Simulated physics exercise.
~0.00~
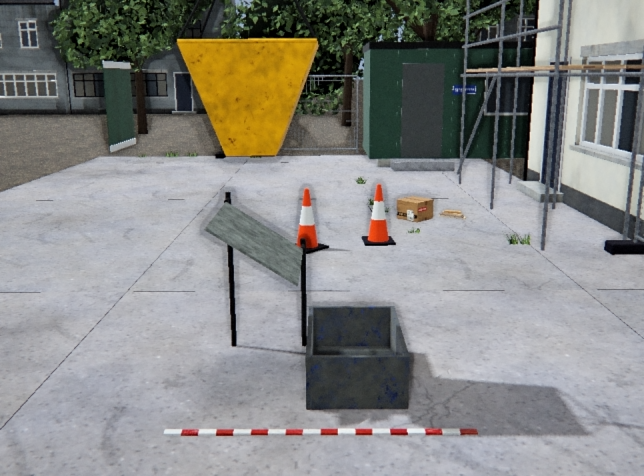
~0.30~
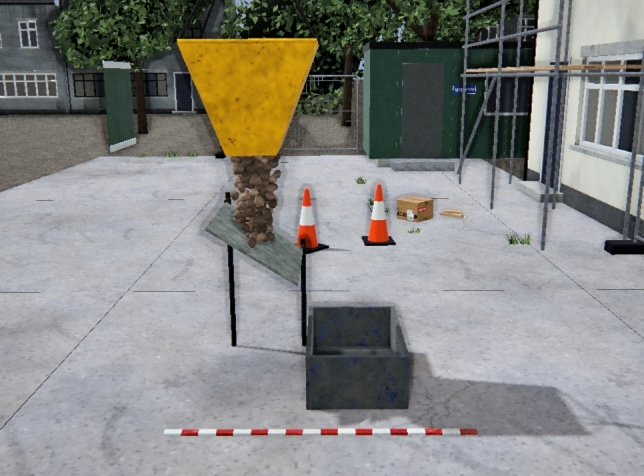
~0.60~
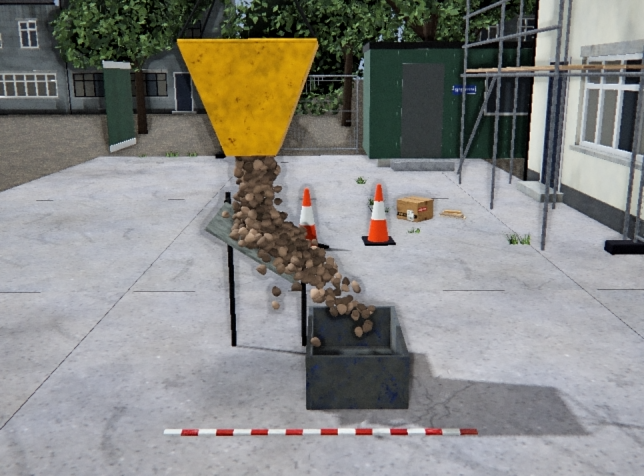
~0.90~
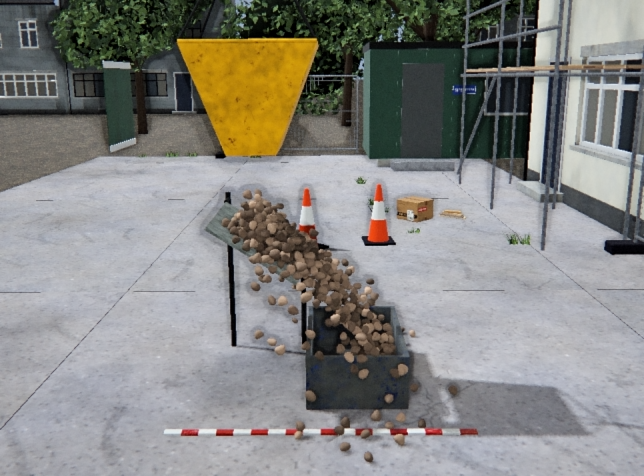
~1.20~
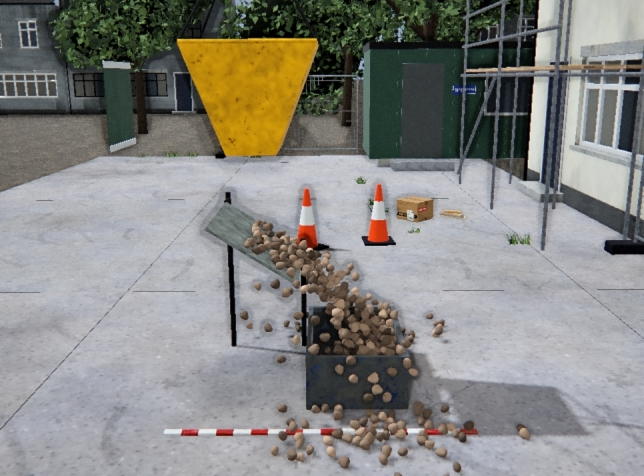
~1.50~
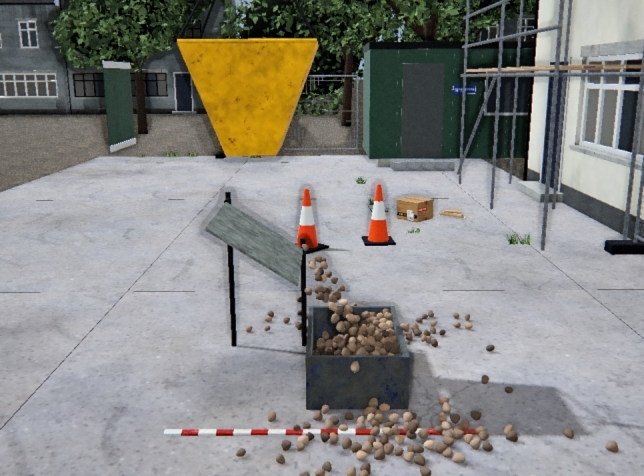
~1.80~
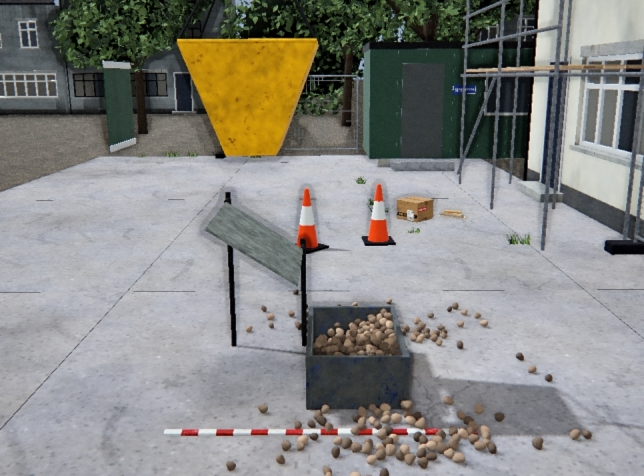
In this clip, round brown stones pour from a yellow skip onto a sloping steel plate and slide down to the right into a grey open bin, with most ending up inside while others scatter on the ground in front and to the right.
